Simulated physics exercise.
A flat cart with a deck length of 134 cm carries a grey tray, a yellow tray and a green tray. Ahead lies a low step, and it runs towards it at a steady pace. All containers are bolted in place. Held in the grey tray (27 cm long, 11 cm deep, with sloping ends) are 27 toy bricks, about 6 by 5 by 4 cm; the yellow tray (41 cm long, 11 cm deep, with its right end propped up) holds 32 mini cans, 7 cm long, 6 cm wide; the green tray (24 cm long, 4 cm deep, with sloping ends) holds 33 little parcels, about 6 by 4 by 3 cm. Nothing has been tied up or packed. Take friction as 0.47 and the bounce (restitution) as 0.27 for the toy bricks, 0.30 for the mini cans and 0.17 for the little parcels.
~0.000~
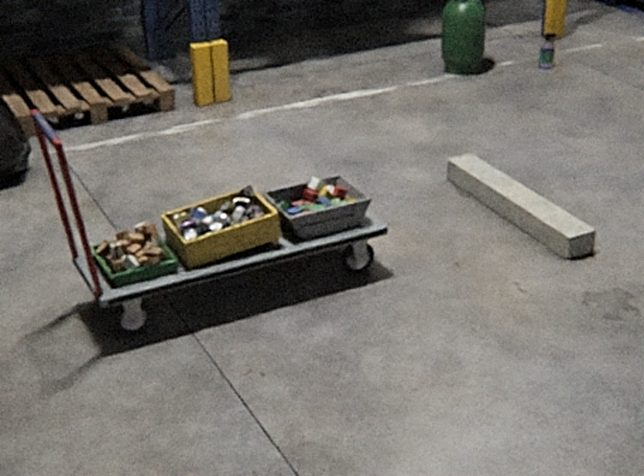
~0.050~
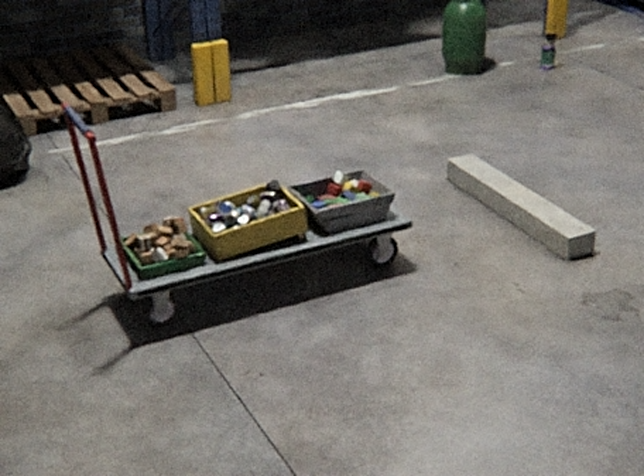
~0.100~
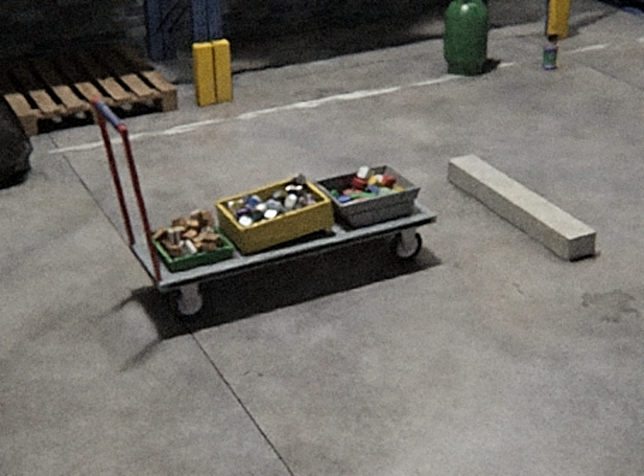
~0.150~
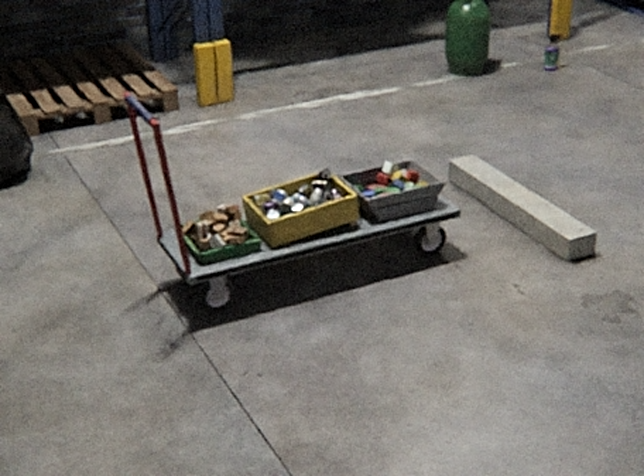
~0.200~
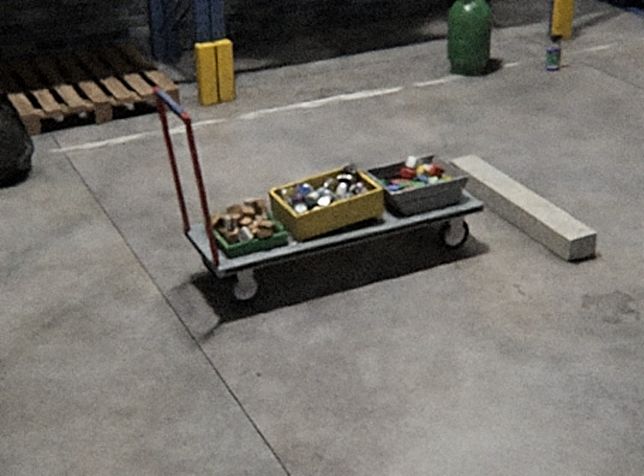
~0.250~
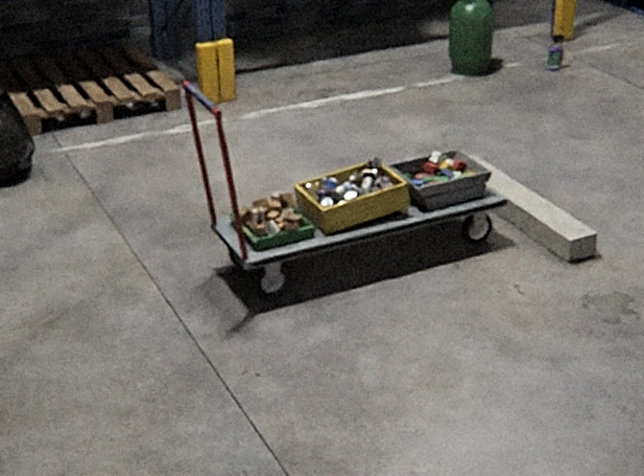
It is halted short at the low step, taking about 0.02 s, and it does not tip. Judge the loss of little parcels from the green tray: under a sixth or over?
The loss is over a sixth.
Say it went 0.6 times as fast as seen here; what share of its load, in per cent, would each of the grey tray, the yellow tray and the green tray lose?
Grey tray 0, yellow tray 0, green tray 20 per cent.
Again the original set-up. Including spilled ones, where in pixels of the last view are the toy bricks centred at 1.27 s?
Their middle is at about (477, 171).
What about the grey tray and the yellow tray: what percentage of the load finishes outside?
The grey tray loses 5 percent and the yellow tray loses 10 percent.
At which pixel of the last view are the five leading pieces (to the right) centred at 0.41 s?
Around (496, 159).
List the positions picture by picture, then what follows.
In the first picture (each is followed by its nearest rim corner in this view; the camera moves round a little), green tray, (113, 276); yellow tray, (187, 242); 84 cm short of the stop; none out.
The second picture shows green tray, (143, 268); yellow tray, (215, 235); 71 cm short of the stop.
The third picture shows green tray, (172, 261); yellow tray, (243, 228); 58 cm short of the stop.
The fourth picture shows green tray, (201, 254); yellow tray, (271, 222); 45 cm short of the stop.
The fifth picture shows green tray, (229, 246); yellow tray, (298, 215); 32 cm short of the stop.
The sixth picture shows green tray, (257, 239); yellow tray, (325, 209); 19 cm short of the stop; none out.
After 0.31 s, the wheels strike.
After 0.41 s, grey tray 27 in, 0 out, yellow tray 32 in, 0 out and green tray 26 in, 7 out.
After 0.53 s, grey tray 27 in, 0 out, yellow tray 30 in, 2 out and green tray 24 in, 9 out.
After 0.76 s, grey tray 25 in, 2 out, yellow tray 29 in, 3 out and green tray 24 in, 9 out.
When it is over (at 1.27 s), grey tray 25 in, 2 out, yellow tray 29 in, 3 out and green tray 24 in, 9 out. Asked share, 9 of 33, 27 per cent.
